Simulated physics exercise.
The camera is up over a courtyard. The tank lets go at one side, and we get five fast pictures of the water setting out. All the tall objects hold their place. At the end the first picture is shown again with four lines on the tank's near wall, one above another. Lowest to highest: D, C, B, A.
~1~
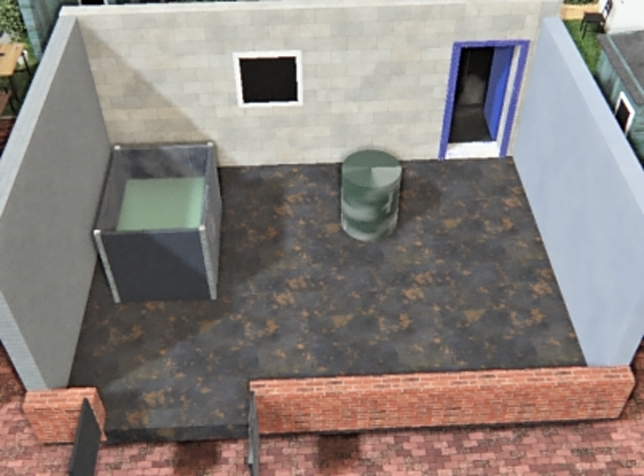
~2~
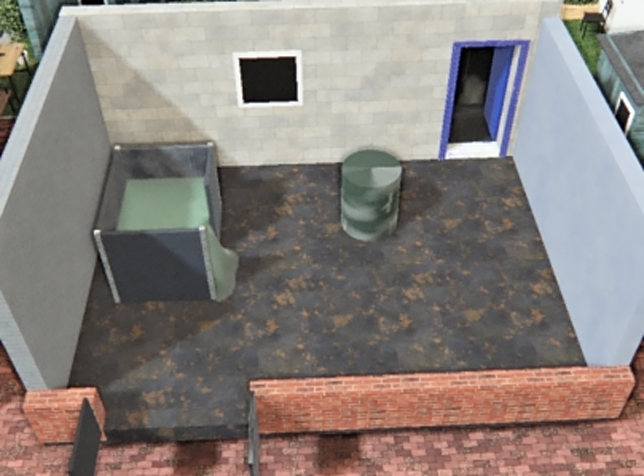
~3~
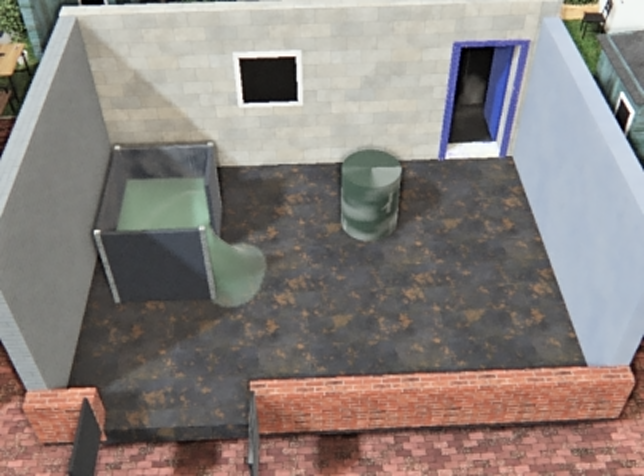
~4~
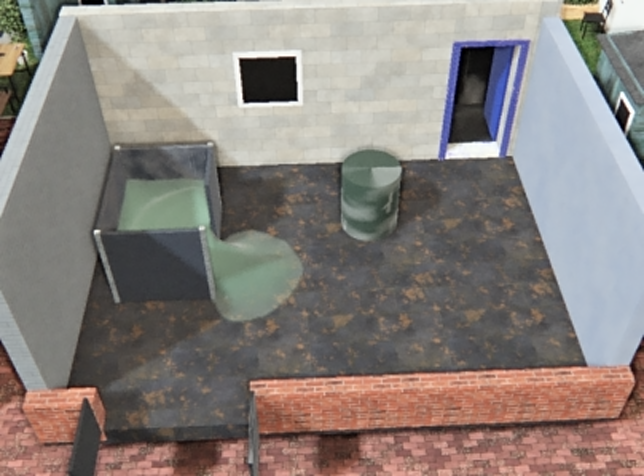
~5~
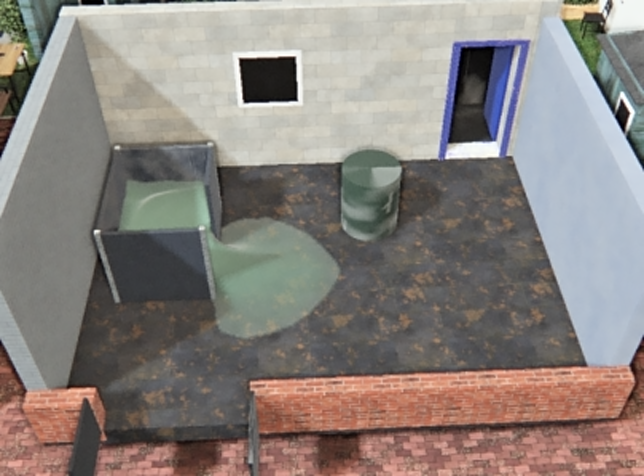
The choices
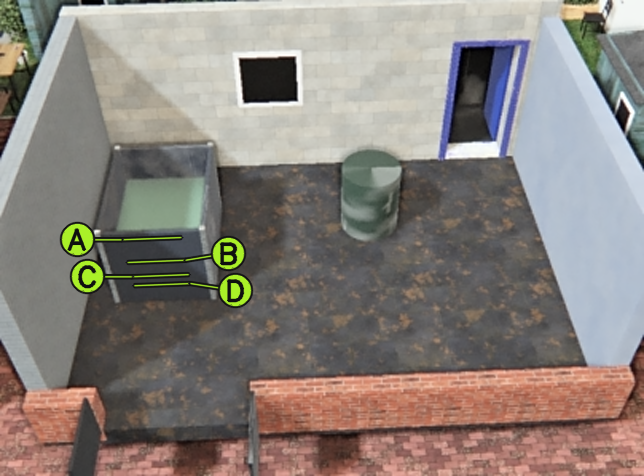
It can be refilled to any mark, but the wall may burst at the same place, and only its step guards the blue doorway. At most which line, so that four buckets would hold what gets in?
Take B.
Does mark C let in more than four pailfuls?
No.
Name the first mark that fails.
That would be A.
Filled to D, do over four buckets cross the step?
No, that is safe.
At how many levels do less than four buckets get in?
Three.
In lime, A at (151, 238); B at (156, 261); C at (160, 275); D at (162, 284); from the bottom up D, C, B, A.
If A is chosen, about 14 bucketfuls get in.
If B is chosen, a bucket or two gets in.
If C is chosen, nothing gets over.
If D is chosen, nothing gets over.
